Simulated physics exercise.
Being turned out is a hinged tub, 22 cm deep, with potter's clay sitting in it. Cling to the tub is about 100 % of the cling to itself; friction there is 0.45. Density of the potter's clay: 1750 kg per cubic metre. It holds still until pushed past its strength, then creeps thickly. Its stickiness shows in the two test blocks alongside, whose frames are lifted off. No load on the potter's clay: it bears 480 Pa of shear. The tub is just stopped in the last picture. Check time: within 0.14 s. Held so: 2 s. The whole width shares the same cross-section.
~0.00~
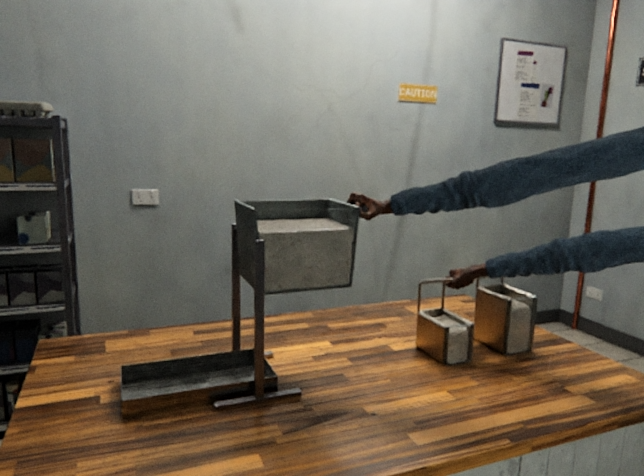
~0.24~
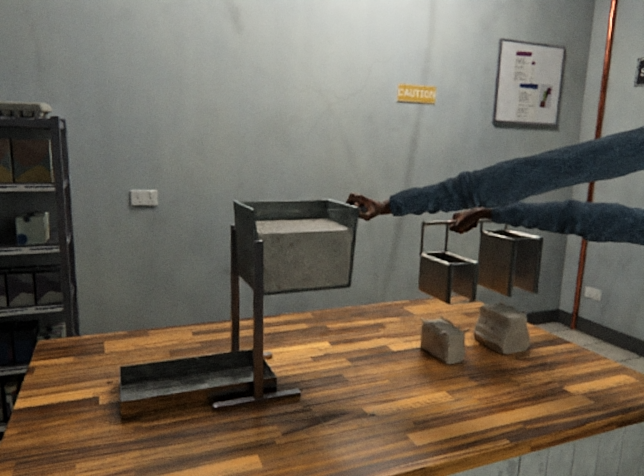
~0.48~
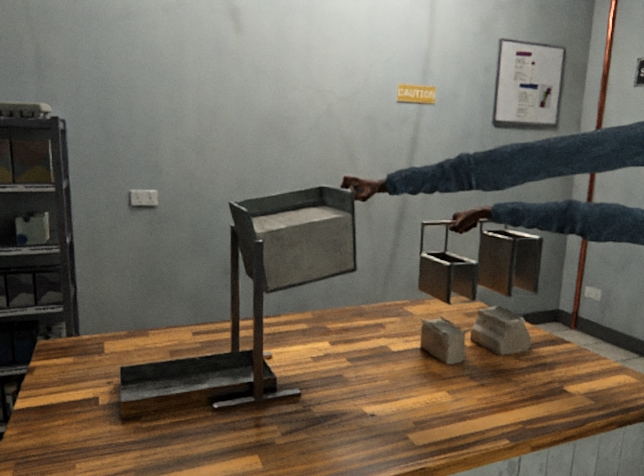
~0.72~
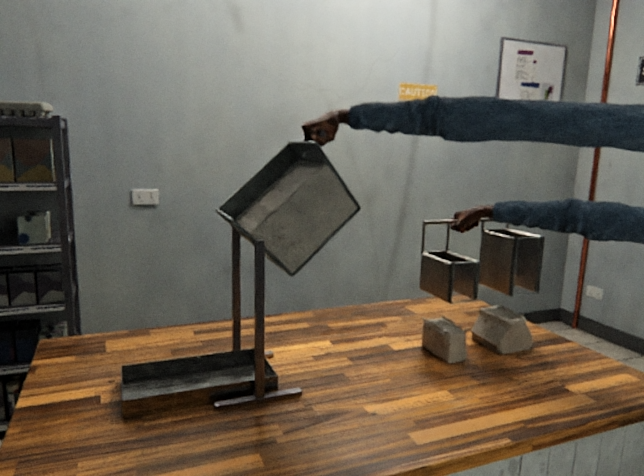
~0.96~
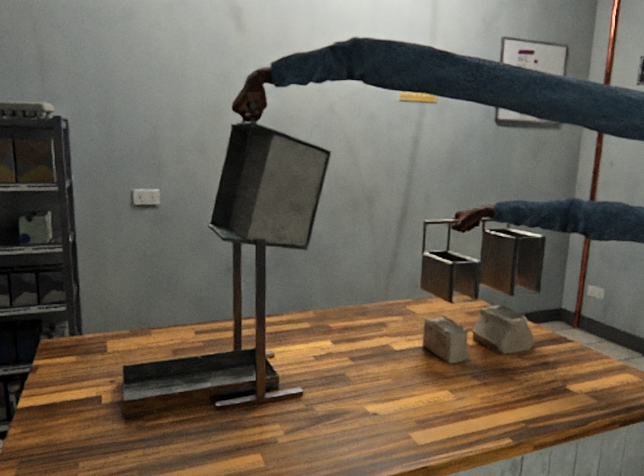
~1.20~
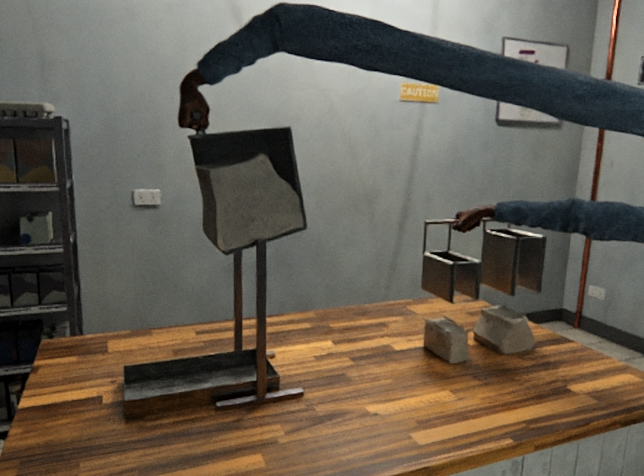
To begin with, one hand grips a level, clay-filled tub on a stand while the other lifts two metal sleeves off small grey blocks, which sag slightly. The first hand then swings the tub's right side up and over leftward, past upright, with the clay inside showing an uneven outline.
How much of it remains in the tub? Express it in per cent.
33 %.
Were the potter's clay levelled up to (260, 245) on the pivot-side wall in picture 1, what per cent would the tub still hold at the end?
Then about 40 %.
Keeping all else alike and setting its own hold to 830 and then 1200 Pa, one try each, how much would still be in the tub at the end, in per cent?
It'd be some 40 percent the first time and some 45 percent the second.
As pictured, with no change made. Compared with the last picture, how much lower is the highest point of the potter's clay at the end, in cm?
12 cm or so.
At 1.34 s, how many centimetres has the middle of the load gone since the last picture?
About 11 cm.
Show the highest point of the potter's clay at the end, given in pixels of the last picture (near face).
The highest point sits at around (299, 201).
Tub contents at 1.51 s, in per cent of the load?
Close to 35 in a hundred.
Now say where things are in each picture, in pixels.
In the first picture, handle-side rim at (357, 208), tilt 0 degrees; highest point of the potter's clay at (269, 232); test blocks 11 cm, 16 cm high (left to right).
In the second picture, handle-side rim at (356, 209), tilt 0 degrees; highest point of the potter's clay at (268, 232); test blocks 11 cm, 14 cm high (left to right).
In the third picture, handle-side rim at (351, 193), tilt 9 degrees; highest point of the potter's clay at (346, 215); test blocks 10 cm, 12 cm high (left to right).
In the fourth picture, handle-side rim at (314, 144), tilt 42 degrees; highest point of the potter's clay at (323, 166); test blocks 10 cm, 12 cm high (left to right).
In the fifth picture, handle-side rim at (251, 125), tilt 77 degrees; highest point of the potter's clay at (278, 137); test blocks 10 cm, 12 cm high (left to right).
In the sixth picture, handle-side rim at (202, 138), tilt 101 degrees; highest point of the potter's clay at (262, 154); test blocks 10 cm, 12 cm high (left to right).
By 1.34 s, the tub is at 101 degrees and holds 55 %.
By 1.51 s, the tub is at 101 degrees and holds 36 %.
By 1.68 s, the tub is at 101 degrees and holds 33 %.
By 1.85 s, the tub is at 101 degrees and holds 33 %.
By 3.20 s, at the end, the tub is at 101 degrees and holds 33 %.
